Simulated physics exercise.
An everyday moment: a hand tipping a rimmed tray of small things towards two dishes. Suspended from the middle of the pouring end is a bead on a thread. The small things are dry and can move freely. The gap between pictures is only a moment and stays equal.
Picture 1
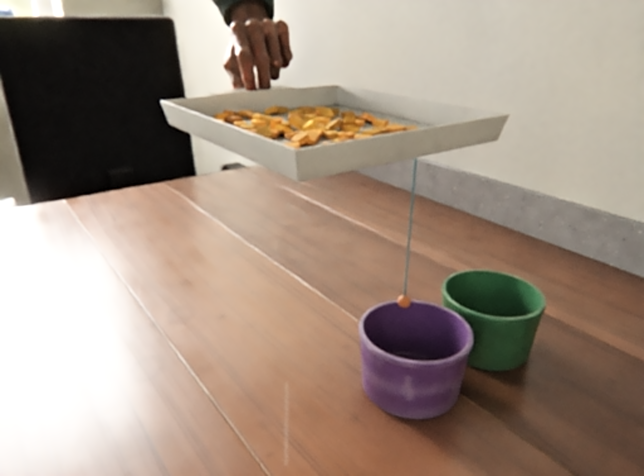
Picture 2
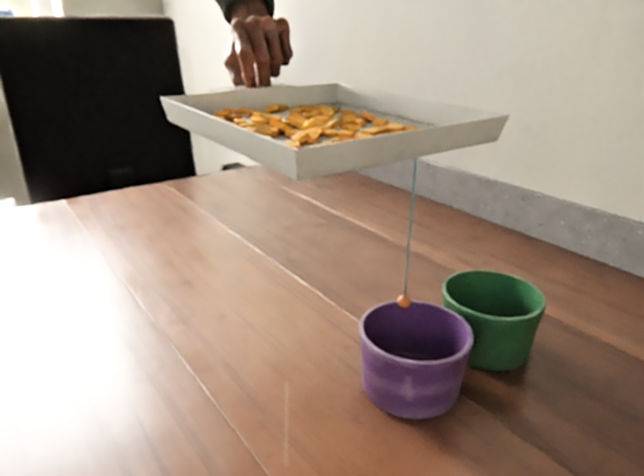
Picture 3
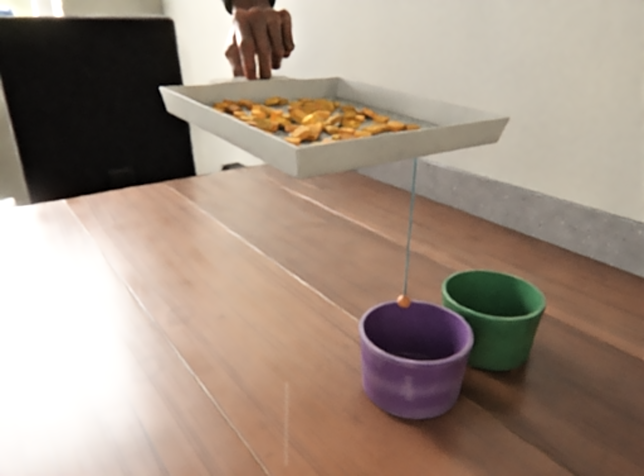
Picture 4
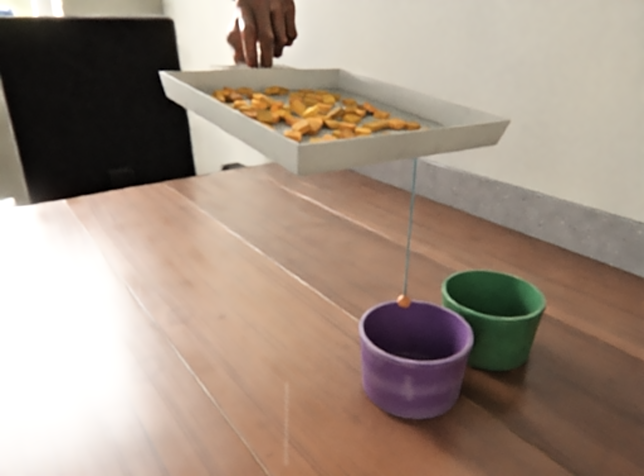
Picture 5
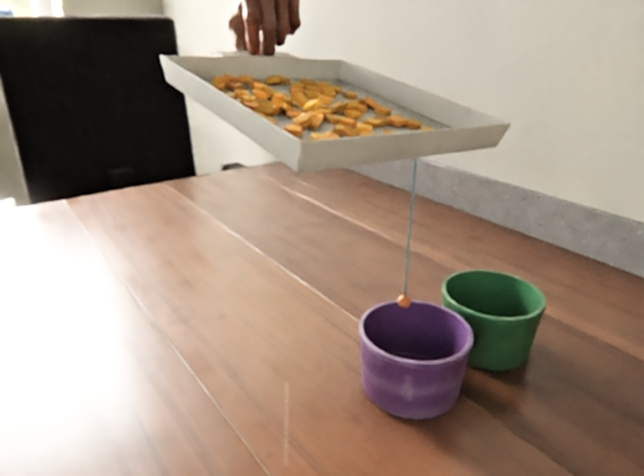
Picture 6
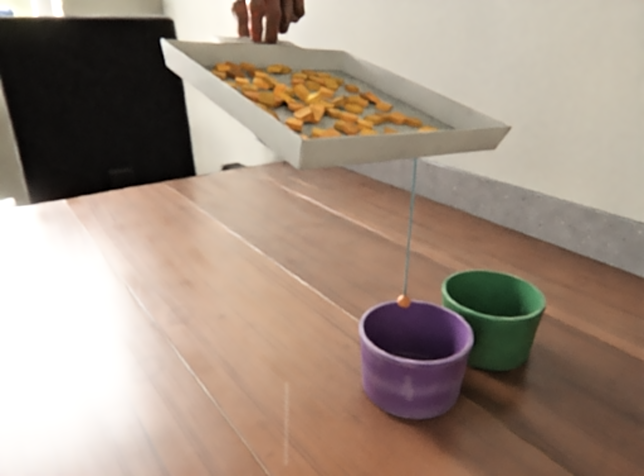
A hand gradually raising the far end of a pale tray of small orange crackers above purple and green dishes.
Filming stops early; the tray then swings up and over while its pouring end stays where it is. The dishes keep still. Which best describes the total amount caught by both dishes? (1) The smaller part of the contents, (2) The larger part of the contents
2.
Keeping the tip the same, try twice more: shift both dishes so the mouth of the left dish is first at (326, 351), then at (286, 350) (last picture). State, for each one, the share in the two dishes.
10 % and 0 %.
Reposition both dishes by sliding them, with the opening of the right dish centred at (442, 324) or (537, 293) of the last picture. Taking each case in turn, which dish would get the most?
Well, first the one further right, then the one further left.
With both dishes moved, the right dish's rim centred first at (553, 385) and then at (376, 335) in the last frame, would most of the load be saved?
Try 1: A minority of it. Try 2: A minority of it.
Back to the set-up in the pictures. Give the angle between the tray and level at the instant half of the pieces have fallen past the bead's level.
Around 110° of tilt.
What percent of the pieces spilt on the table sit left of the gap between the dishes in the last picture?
It works out to some 10 per cent.
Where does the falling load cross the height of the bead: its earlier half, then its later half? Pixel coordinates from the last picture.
First half (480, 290); second half (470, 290).
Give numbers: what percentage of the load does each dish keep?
I'd say the left dish holds some 20 % and the right dish some 50 %.
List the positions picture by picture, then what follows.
The first frame shows corners of the pouring end at (298, 147) and (501, 114), level; middle of the load at (309, 126), small crackers; left dish at (454, 380); right dish at (531, 336); bead on its thread at (404, 301).
The second frame shows corners of the pouring end at (298, 147) and (501, 114), level; middle of the load at (309, 124).
The third frame shows corners of the pouring end at (299, 145) and (502, 116), tipped barely, lowest at the right corner; middle of the load at (309, 120).
The fourth frame shows corners of the pouring end at (301, 142) and (503, 119), tipped a little, lowest at the right corner; middle of the load at (310, 113).
The fifth frame shows corners of the pouring end at (303, 139) and (504, 122), tipped a little, lowest at the right corner; middle of the load at (311, 106).
The sixth frame shows corners of the pouring end at (305, 136) and (504, 125), tipped a little, lowest at the right corner; middle of the load at (313, 99); left dish at (454, 380); right dish at (531, 336).
Soon, tray tipped steeply; all on the tray.
A while on, tray tipped right over; nearly all on the tray; a small part in the right dish; a stray few outside both; a stray few in the air.
Towards the end, tray tipped past a quarter turn; a small part in the left dish; about half in the right dish; about a third outside both.
Finally, tray tipped past a quarter turn; a small part in the left dish; about half in the right dish; about a third outside both.
